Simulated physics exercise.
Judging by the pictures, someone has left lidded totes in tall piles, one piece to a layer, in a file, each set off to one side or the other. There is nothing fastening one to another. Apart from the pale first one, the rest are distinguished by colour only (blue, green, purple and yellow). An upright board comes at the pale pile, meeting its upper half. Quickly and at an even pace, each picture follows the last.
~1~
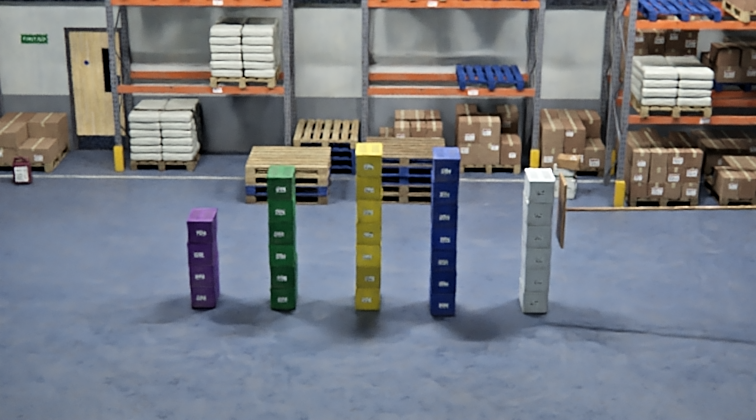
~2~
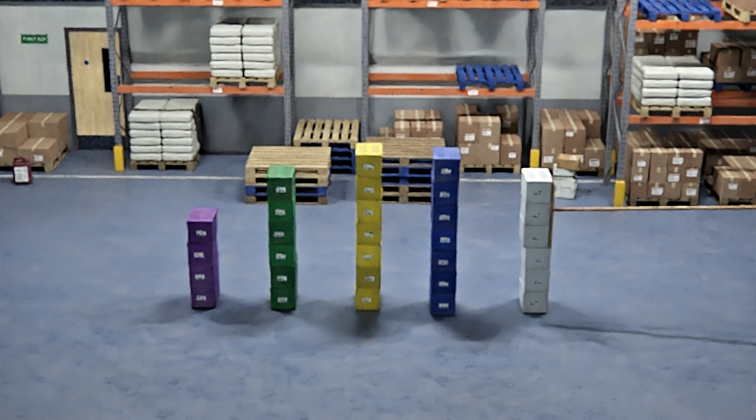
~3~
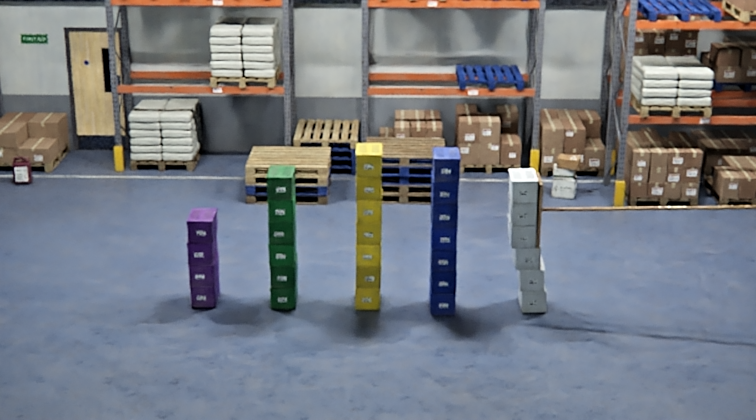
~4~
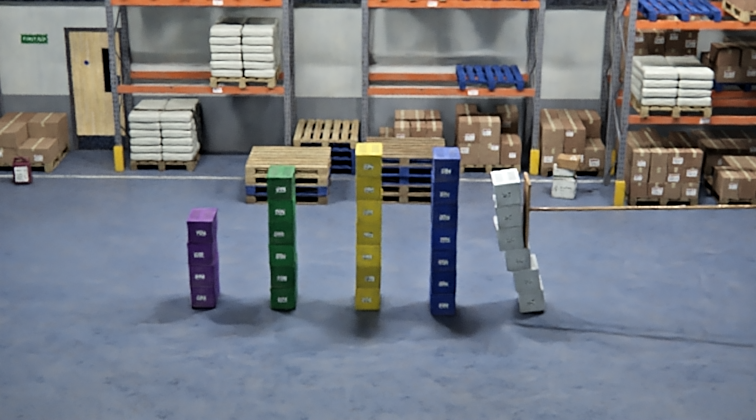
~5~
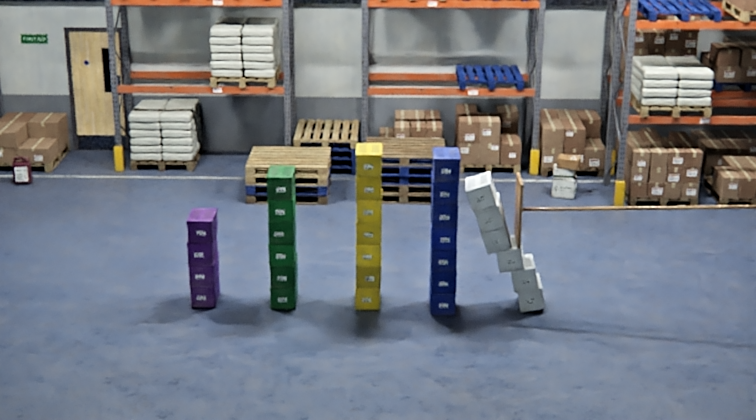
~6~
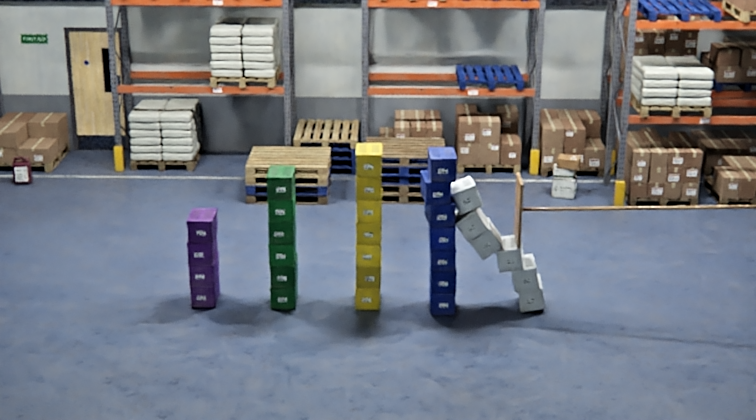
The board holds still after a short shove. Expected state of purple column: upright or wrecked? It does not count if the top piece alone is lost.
The pile is badly damaged.
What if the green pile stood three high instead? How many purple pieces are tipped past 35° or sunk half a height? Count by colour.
Pieces down at the end for purple: 2.
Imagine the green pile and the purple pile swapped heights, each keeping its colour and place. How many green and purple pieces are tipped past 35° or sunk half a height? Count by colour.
Down at the end: Green 4, purple 5.
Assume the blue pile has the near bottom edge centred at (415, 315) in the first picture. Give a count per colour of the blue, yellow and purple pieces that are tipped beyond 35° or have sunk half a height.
The counts are blue 0, yellow 0, purple 0.
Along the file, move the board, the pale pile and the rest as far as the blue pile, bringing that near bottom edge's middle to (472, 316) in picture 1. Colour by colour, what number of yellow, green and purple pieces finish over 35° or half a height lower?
The count comes out as yellow 7, green 6 and purple 4.
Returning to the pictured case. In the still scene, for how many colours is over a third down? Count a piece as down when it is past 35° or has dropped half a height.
The answer is 4.
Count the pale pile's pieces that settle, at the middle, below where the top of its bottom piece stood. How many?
Count = 3.
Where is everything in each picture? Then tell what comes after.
In the first picture (pixels give the middle of a visible side), board (565, 208) not yet touching; top purple tote (200, 232); top yellow tote (369, 166); none of the others has stirred.
Board (553, 208) pushing; top purple tote (200, 232), in the second picture.
Board (540, 208) pushing; top purple tote (200, 232), in the third picture.
Board (528, 208) pushing, top of the pale pile leaning a little; top purple tote (200, 232); none of the others has stirred, in the fourth picture.
Board (521, 208) stopped, top of the pale pile leaning clearly; top purple tote (200, 232); none of the others has stirred, in the fifth picture.
Board (521, 208) stopped, top of the pale pile leaning clearly; top purple tote (200, 232); top blue tote (444, 171) a little from its place; movement in 3 of them, in the sixth picture.
Shortly afterwards, 3 of the pale pile down; none of the 4 purple totes down (3 of 24 in all colours); top purple tote unmoved; top blue tote tilted well over, about its own height lower.
Next, 3 of the pale pile down; none of the 4 purple totes down (18 of 24 in all colours); top purple tote tilted a little; top yellow tote tilted steeply, some three heights lower.
In the end, 3 of the pale pile down; 3 of the 4 purple totes down (21 of 24 in all colours); top purple tote on its side; top green tote upside down. From the last view, middles, top purple tote near (103, 288).
